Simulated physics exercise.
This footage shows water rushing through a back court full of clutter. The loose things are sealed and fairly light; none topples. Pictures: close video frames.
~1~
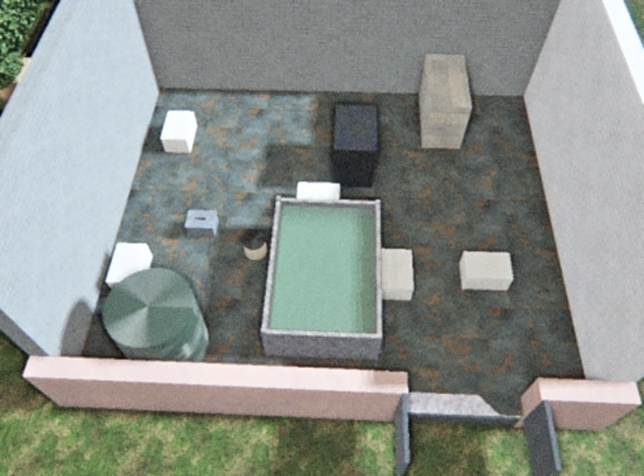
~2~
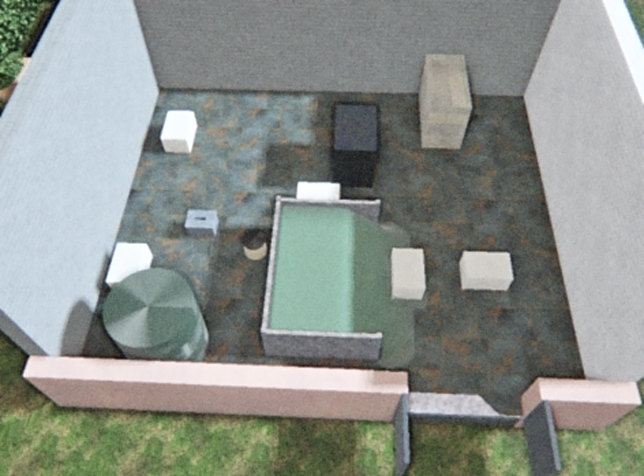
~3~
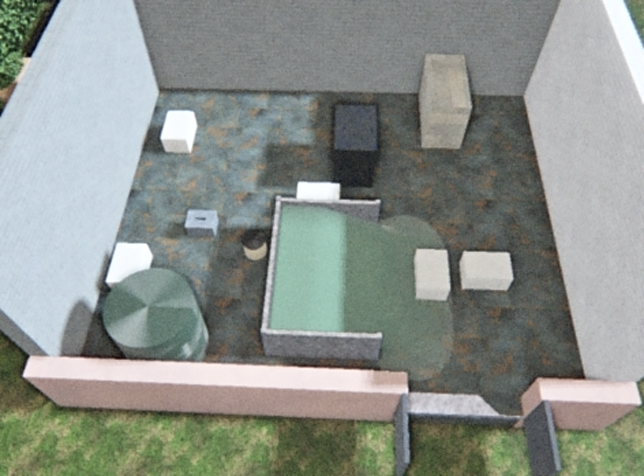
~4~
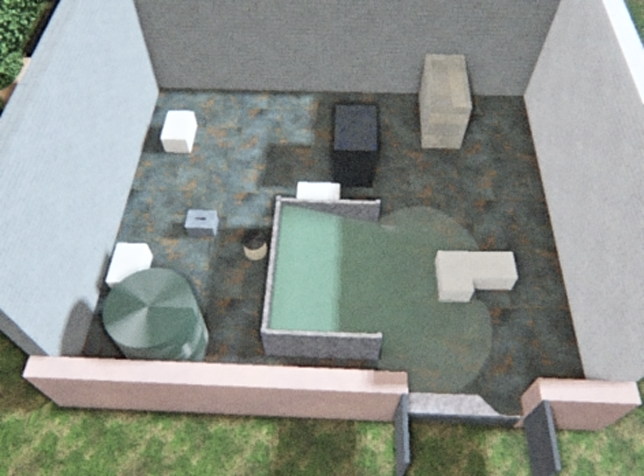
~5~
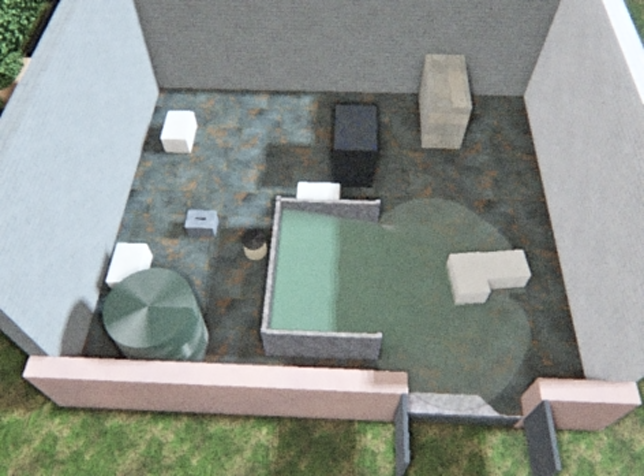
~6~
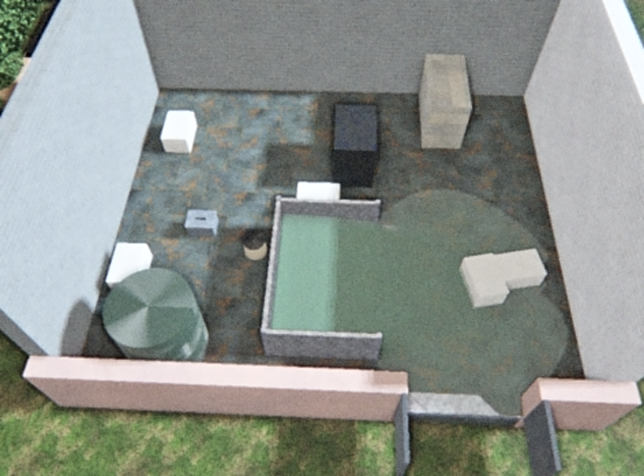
In a walled court, green water spreads rightward from a tank, pushing two pale crates along.
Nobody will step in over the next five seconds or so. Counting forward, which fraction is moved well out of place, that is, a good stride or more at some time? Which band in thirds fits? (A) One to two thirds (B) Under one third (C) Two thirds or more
Option B: Under one third.
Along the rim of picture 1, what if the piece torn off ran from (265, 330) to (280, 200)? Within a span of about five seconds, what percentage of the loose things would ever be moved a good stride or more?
It comes to roughly 60 %.
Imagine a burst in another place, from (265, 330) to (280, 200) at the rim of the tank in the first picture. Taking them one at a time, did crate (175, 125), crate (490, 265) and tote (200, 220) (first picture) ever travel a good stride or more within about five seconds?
Result per item - displaced that far / short of that distance / displaced that far.
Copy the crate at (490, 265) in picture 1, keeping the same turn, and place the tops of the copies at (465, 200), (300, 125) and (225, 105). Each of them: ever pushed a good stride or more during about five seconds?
Outcome per entry: Knocked aside / stays where it is / stays where it is.
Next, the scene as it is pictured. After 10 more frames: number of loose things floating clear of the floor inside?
My count is 2.
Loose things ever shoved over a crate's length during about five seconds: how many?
So, 2 of them.
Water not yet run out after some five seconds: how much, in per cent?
It comes to about 80 parts in a hundred.
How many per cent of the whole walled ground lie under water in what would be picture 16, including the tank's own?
My figure is about 40 percent.
A moment on, 2 of 7 are well off their spots; 1 afloat.
Next, 2 of 7 are well off their spots; 2 afloat.
Later, 1 of 7 are well off their spots; 2 afloat.
In the end, 2 of 7 are well off their spots, and 2 have been at some point; 1 afloat.
